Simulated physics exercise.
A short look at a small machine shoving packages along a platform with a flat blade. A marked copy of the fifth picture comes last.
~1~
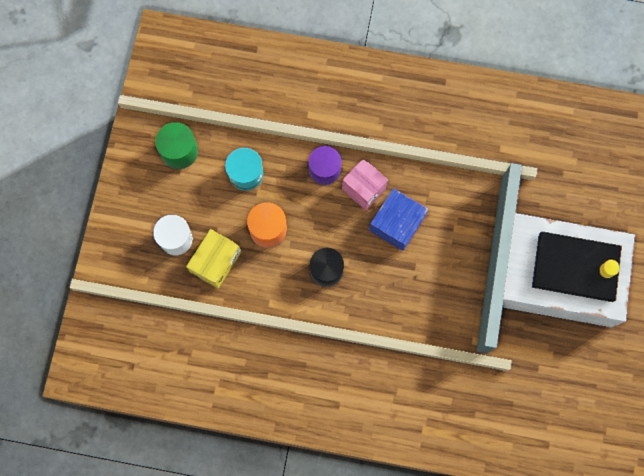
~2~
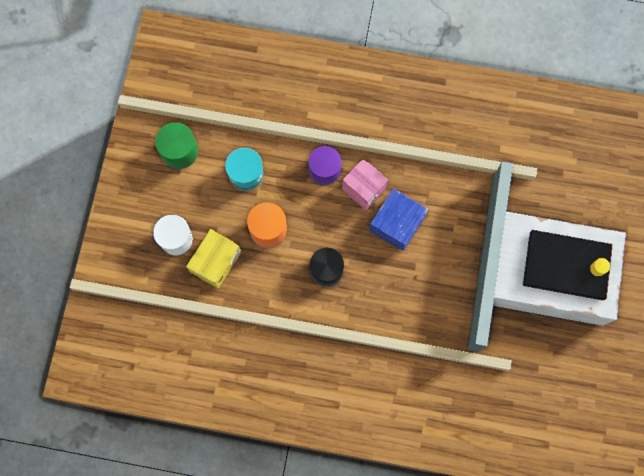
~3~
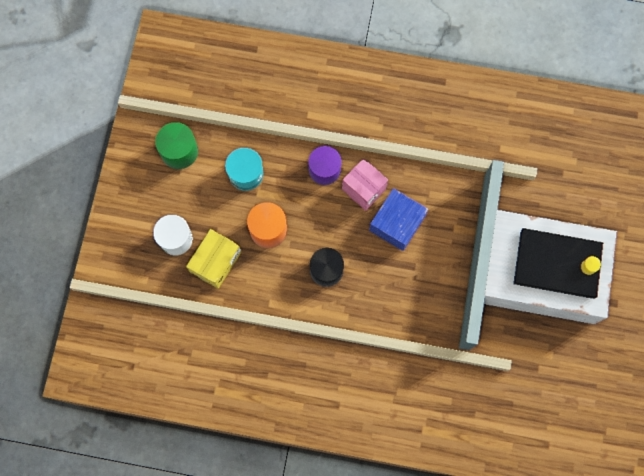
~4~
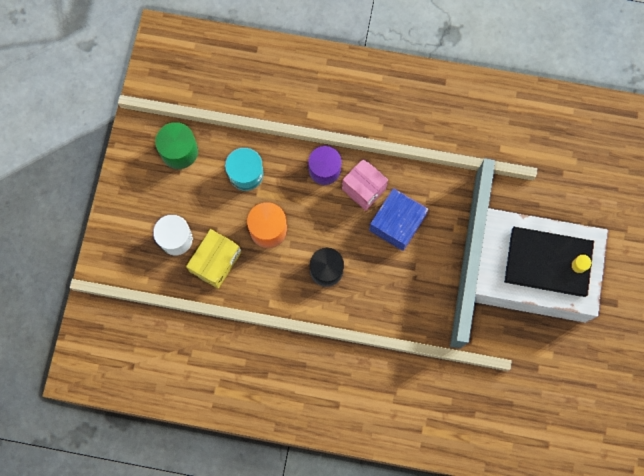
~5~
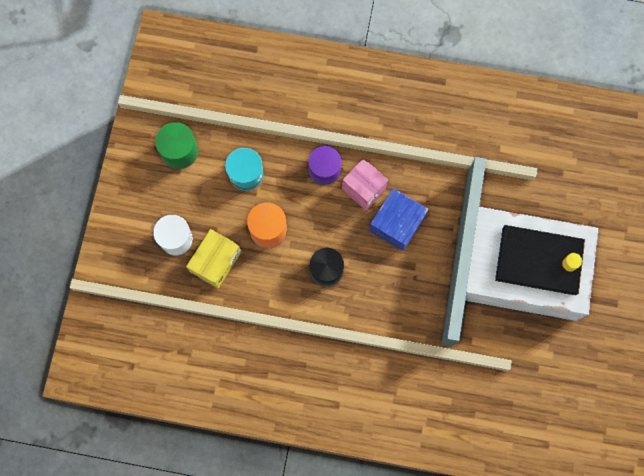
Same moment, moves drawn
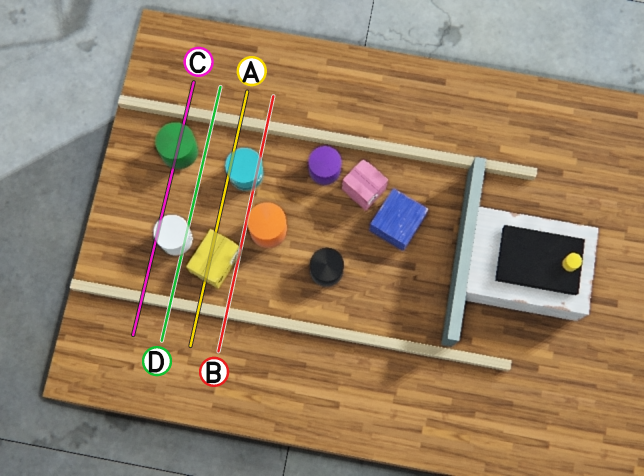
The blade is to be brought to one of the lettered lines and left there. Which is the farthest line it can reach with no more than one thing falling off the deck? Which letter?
No farther than C.
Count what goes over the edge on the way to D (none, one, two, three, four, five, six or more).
In all, none.
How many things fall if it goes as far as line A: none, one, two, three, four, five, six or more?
The count is none.
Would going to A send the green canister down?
No.
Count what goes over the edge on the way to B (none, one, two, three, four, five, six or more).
By then, none.
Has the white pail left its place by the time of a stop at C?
Yes.
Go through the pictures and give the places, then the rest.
Blue crate (398, 220); black canister (326, 267); turquoise pail (245, 170), in the first frame.
Robot (562, 263); yellow parcel (215, 260), in the second frame.
Robot (553, 262); pink box (365, 184), in the third frame.
Robot (543, 260); orange canister (268, 225), in the fourth frame.
Robot (534, 258); blue crate (398, 220); black canister (326, 267); turquoise pail (245, 170), in the fifth frame.
On the marked copy, A at (220, 214); B at (247, 219); C at (164, 204); D at (192, 209).
Following C. Soon after the start, robot (422, 238); purple canister (316, 160); pink box (345, 171).
Later, robot (311, 218); green canister (167, 142); white pail (150, 237).
In the end, robot (226, 203); green canister over the edge; orange canister (103, 193); one fallen.
As for the rest, A is within the limit but short; B is within the limit but short; D is within the limit but short.
